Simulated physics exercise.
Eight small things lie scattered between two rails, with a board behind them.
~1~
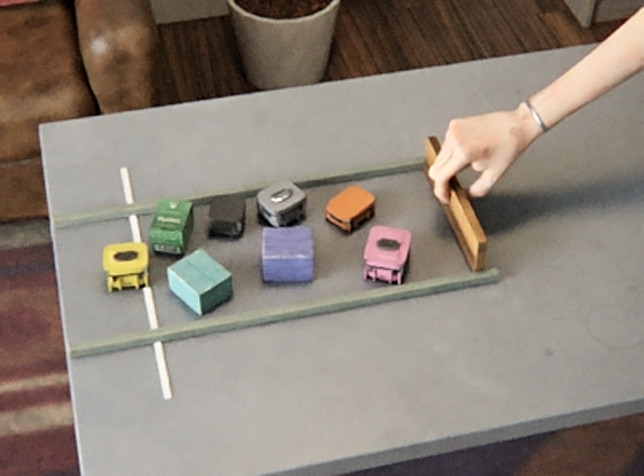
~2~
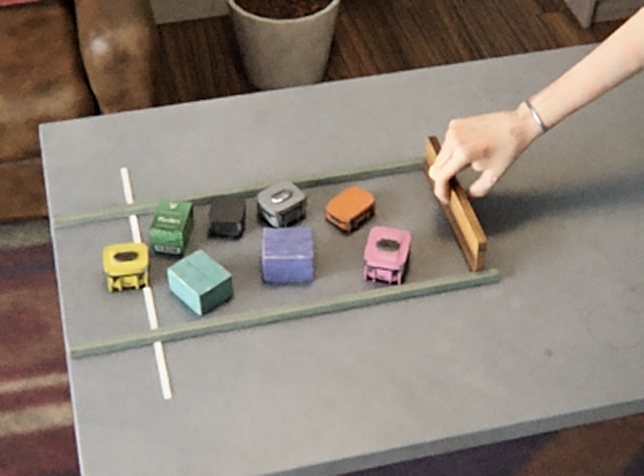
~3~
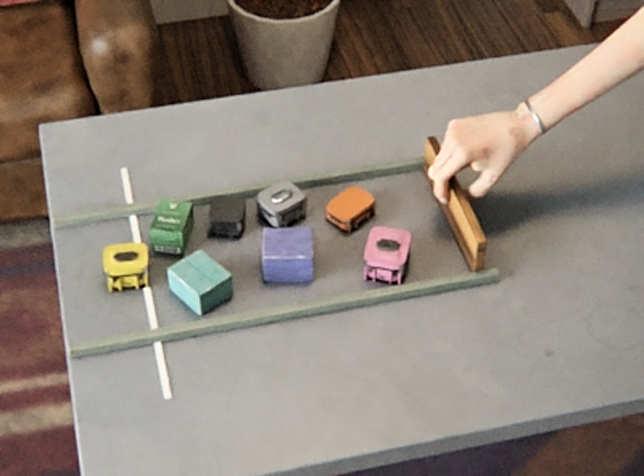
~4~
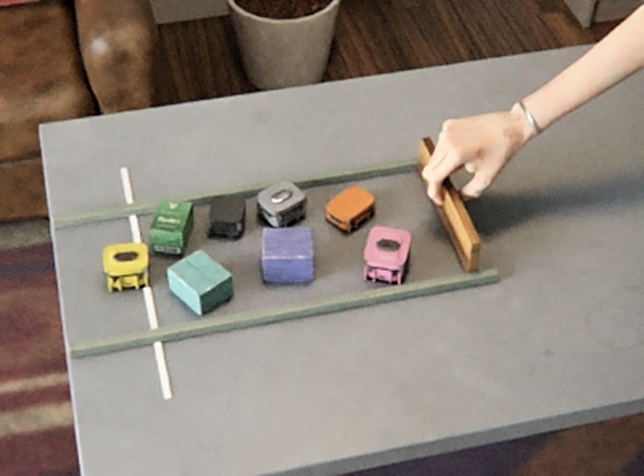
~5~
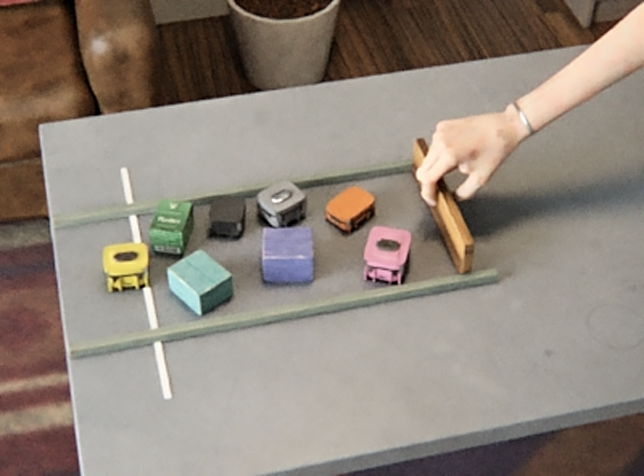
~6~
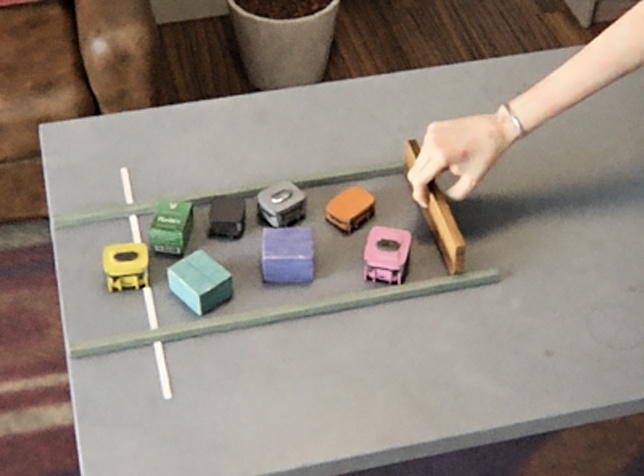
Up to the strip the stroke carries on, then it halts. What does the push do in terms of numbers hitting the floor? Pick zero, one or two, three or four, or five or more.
It sends one or two to the floor.
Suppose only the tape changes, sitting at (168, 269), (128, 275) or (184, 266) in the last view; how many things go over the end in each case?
0, 3, 0.
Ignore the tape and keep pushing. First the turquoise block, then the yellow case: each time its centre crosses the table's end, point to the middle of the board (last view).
Points: About (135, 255) and about (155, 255).
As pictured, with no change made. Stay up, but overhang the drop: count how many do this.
Result: 1.
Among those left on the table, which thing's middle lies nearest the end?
Turquoise block.
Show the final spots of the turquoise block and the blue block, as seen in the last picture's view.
Final centres, in order: Near (74, 310), near (95, 275).
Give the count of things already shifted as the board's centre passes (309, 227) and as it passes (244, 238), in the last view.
By then 4, and 7.
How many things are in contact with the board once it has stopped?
Contact count: 3.
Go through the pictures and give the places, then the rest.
Yellow case (127, 267); green box (172, 227); turquoise block (201, 282); board (454, 203); tape (144, 272), in the first frame.
Green box (172, 227); grey case (281, 206), in the second frame.
Turquoise block (201, 282); orange case (351, 210), in the third frame.
Yellow case (127, 267); blue block (288, 255), in the fourth frame.
Green box (172, 227); pink case (387, 256), in the fifth frame.
Yellow case (127, 267); green box (172, 227); turquoise block (201, 282); board (433, 207); tape (144, 272), in the sixth frame.
Soon after, none off yet; yellow case at rest near (127, 267); green box at rest near (172, 227); turquoise block at rest near (201, 282).
In the end, the number that fall off is one or two; gone, green box and yellow case.
